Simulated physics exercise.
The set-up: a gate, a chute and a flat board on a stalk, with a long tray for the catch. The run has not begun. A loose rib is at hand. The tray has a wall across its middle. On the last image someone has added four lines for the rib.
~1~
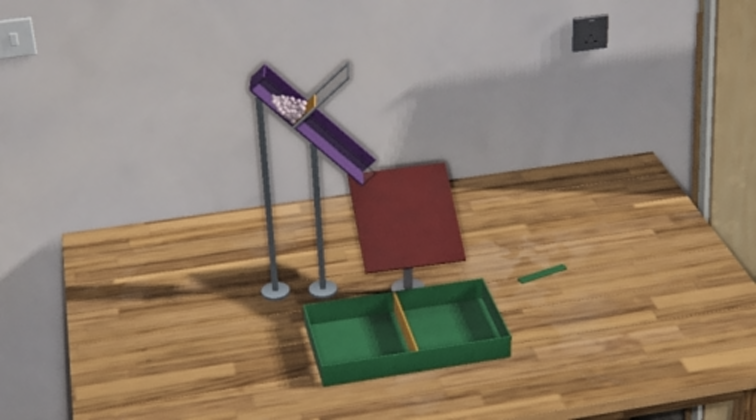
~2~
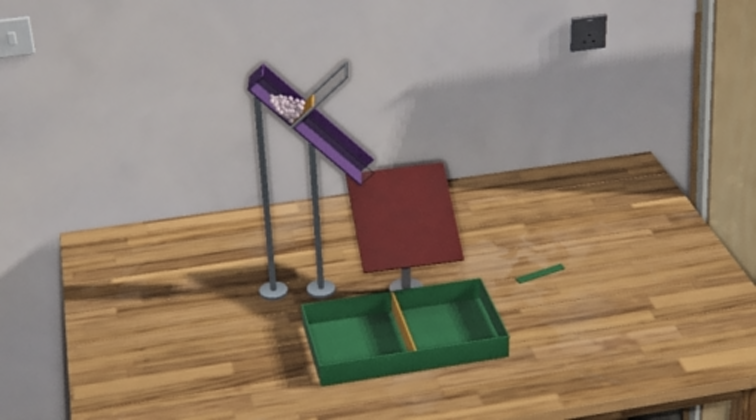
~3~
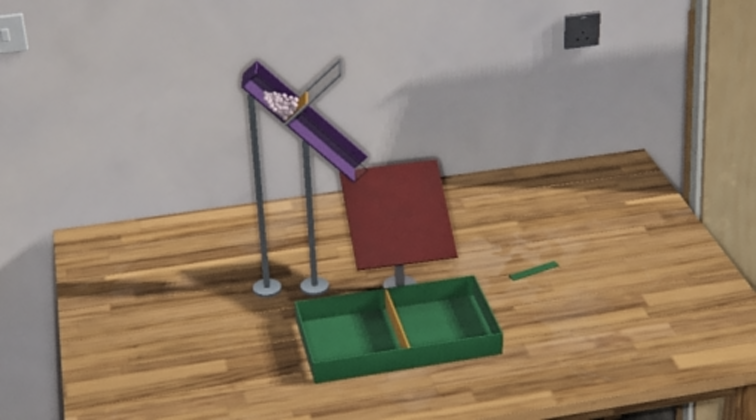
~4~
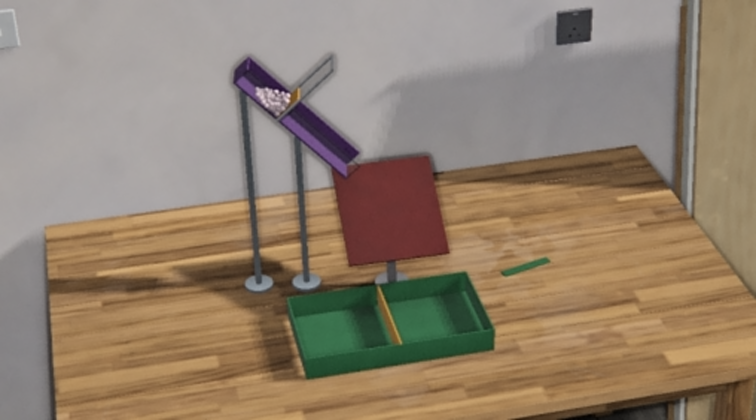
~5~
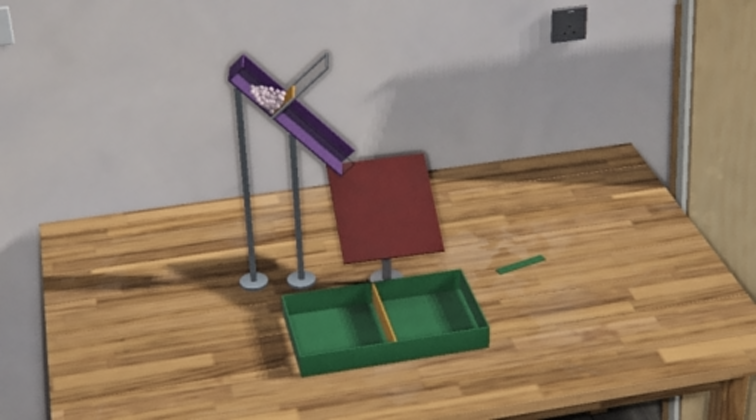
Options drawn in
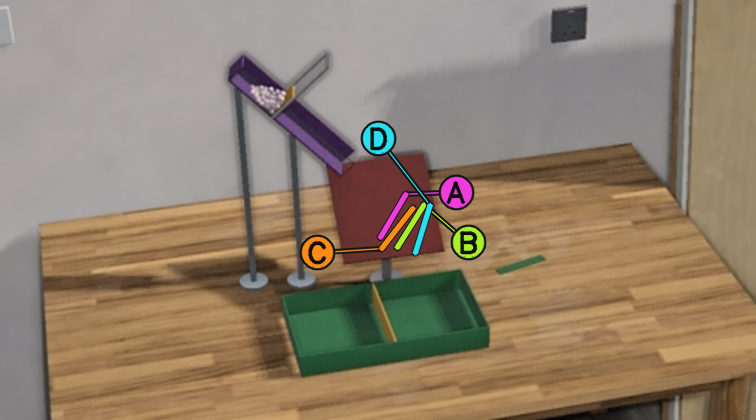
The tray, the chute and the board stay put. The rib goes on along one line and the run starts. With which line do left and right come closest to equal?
B is best.
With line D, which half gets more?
More lands on the right.
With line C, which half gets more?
The left half.
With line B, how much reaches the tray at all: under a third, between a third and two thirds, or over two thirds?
Over two thirds.
On the marked copy, line A from (406, 194) to (380, 237); line B from (424, 204) to (397, 247); line C from (412, 208) to (381, 248); line D from (430, 205) to (415, 252).
With A, of what is caught, nearly all in the left half, a small part in the right.
With B, of what is caught, about half in the left half, about half in the right.
With C, of what is caught, most in the left half, a small part in the right.
With D, of what is caught, a small part in the left half, nearly all in the right.
